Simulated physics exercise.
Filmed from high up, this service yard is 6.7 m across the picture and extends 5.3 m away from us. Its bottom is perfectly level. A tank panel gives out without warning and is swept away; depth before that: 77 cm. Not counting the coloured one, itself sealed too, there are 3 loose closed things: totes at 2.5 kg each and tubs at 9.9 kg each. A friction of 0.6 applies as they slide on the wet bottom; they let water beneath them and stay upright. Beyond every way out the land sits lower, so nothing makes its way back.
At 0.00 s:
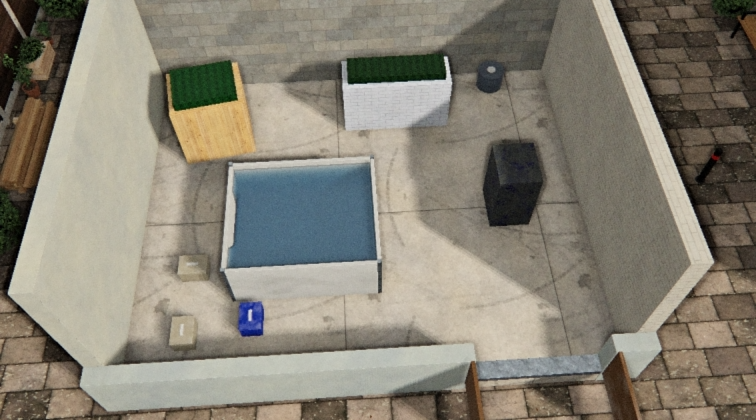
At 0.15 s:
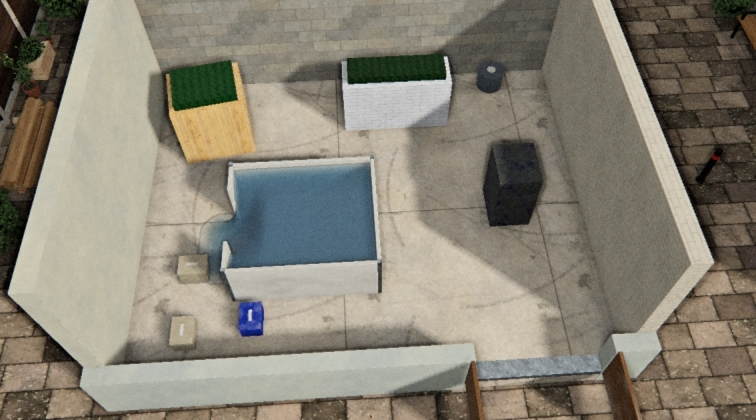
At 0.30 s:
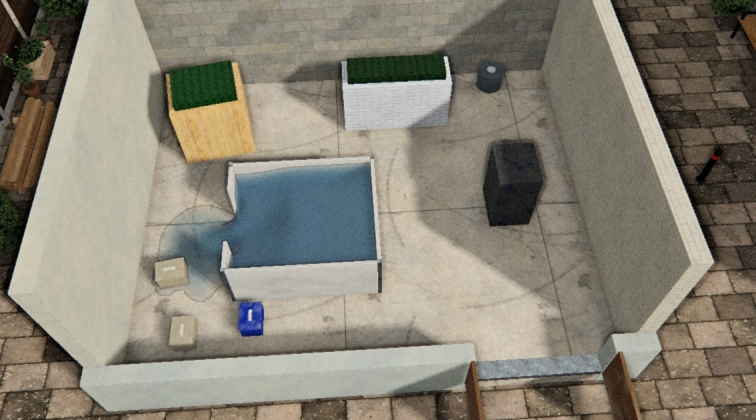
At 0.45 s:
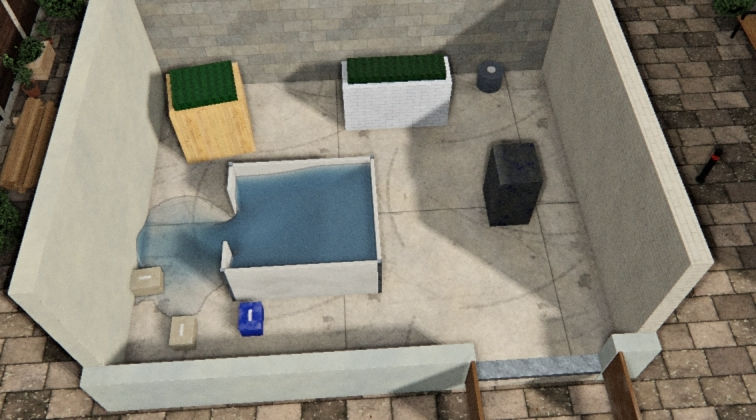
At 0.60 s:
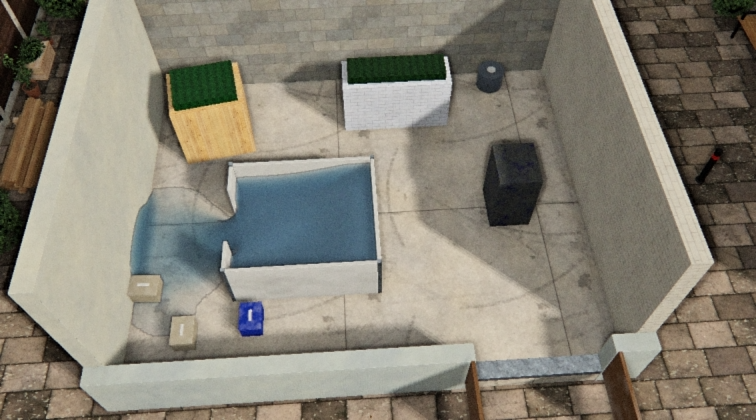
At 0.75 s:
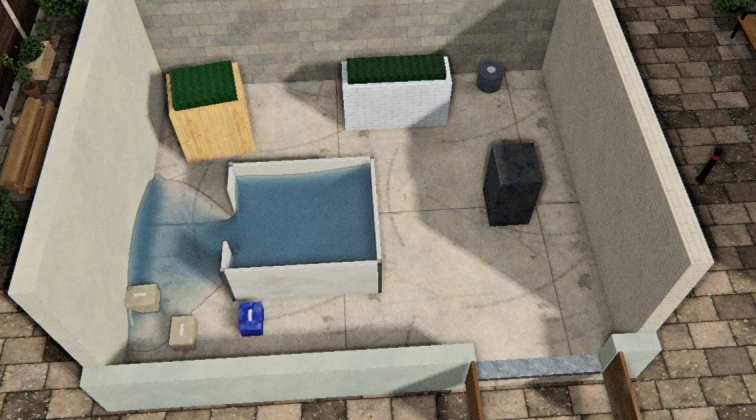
Water poured out through a gap that opened in the left side of a white-walled tank, spreading across the concrete to the left wall and pushing one beige box a short way, while the blue one stayed put.
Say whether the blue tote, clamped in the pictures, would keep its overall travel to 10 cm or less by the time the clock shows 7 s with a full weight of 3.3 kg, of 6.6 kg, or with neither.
I'd say no option offered keeps it put.
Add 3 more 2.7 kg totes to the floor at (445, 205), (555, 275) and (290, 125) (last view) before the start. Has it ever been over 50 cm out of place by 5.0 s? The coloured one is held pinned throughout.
In turn: Short of it, more, more.
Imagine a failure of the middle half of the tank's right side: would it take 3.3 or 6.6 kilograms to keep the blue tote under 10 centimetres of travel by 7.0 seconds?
Result: Lesser mass sufficient.
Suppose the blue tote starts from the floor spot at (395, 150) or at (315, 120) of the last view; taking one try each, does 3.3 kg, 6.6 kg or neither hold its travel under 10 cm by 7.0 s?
In turn: Both fail; both fail.
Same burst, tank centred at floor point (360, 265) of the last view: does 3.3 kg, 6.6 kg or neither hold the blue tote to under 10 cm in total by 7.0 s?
In that case both masses fall short.
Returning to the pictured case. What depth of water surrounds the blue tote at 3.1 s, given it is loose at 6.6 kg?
Depth: Approx. 16 cm.
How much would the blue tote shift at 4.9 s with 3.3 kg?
Roughly 500 cm.
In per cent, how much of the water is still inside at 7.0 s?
Close to 96 in a hundred parts remain.
After 1.4 s the blue tote would be 0 cm from its start with 3.3 kg and 0 cm from its start with 6.6 kg; 0 cm of water round it then.
After 3.1 s the blue tote would be 172 cm from its start with 3.3 kg and 147 cm from its start with 6.6 kg; 16 cm of water round it then.
After 4.9 s the blue tote would be 476 cm from its start with 3.3 kg and 438 cm from its start with 6.6 kg; 6 cm of water round it then.
After 7.0 s the blue tote would be 501 cm from its start with 3.3 kg and 485 cm from its start with 6.6 kg; 8 cm of water round it then.
